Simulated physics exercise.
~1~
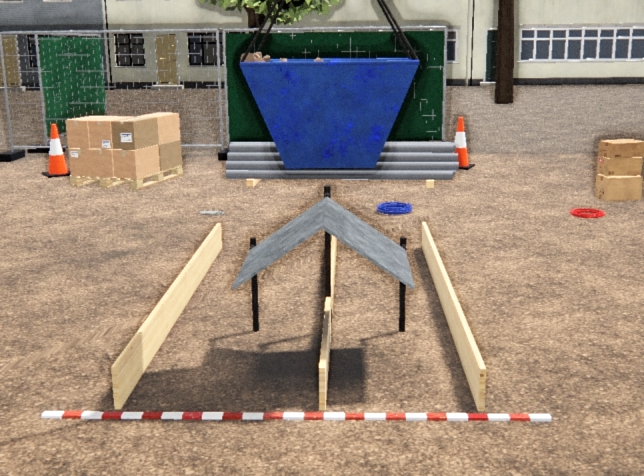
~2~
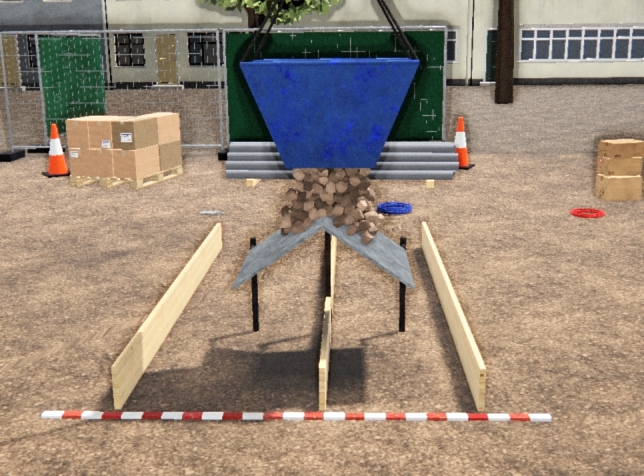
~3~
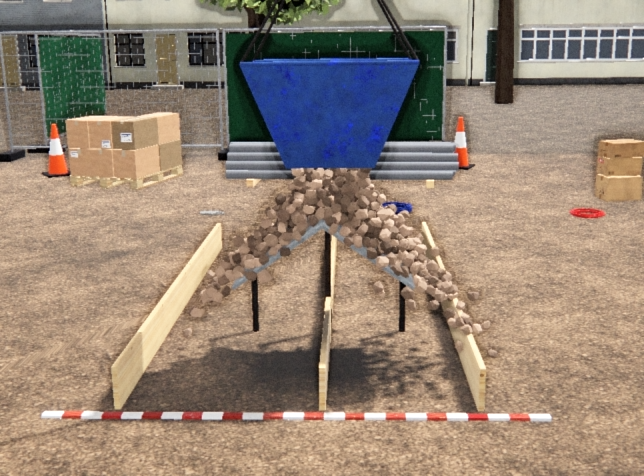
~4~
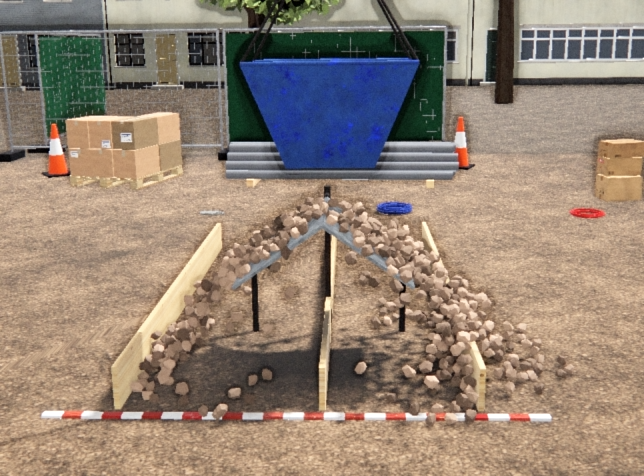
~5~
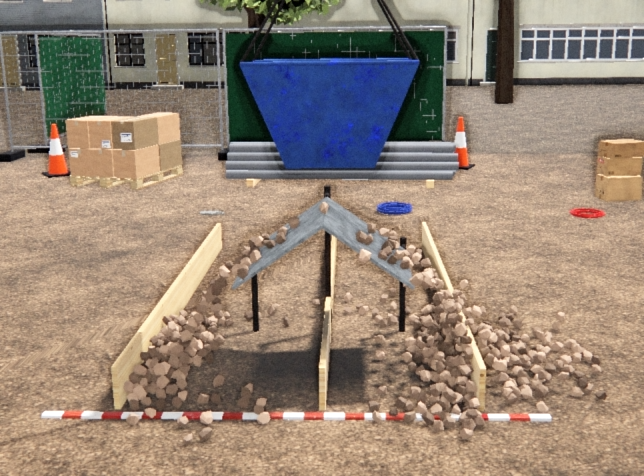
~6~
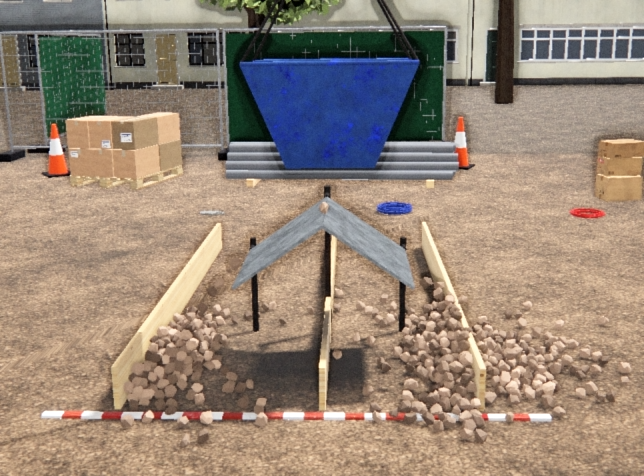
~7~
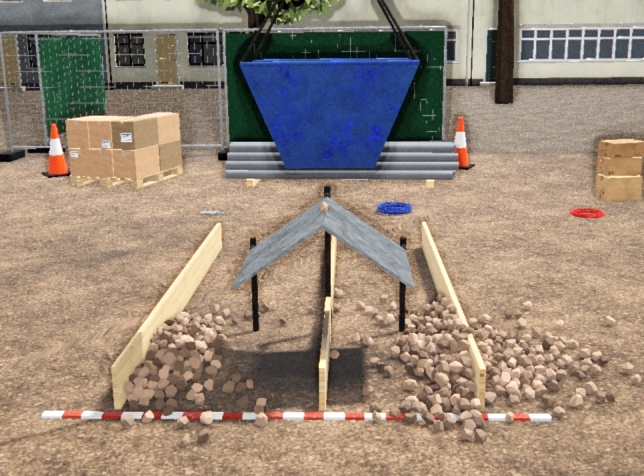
At first, a blue skip full of brown stones hangs above a peaked steel roof shape, with wooden planks marking two bays on the ground. The stones pour from the bottom of the skip onto the peak and soon spread down both grey slopes. They tumble into the left and right bays, and many spill past the right-hand plank. The slopes gradually clear as the last stones roll off, some reaching the striped staff in front. Finally, the stones lie still in both bays, slightly more in the right, with a scattered heap beyond it.
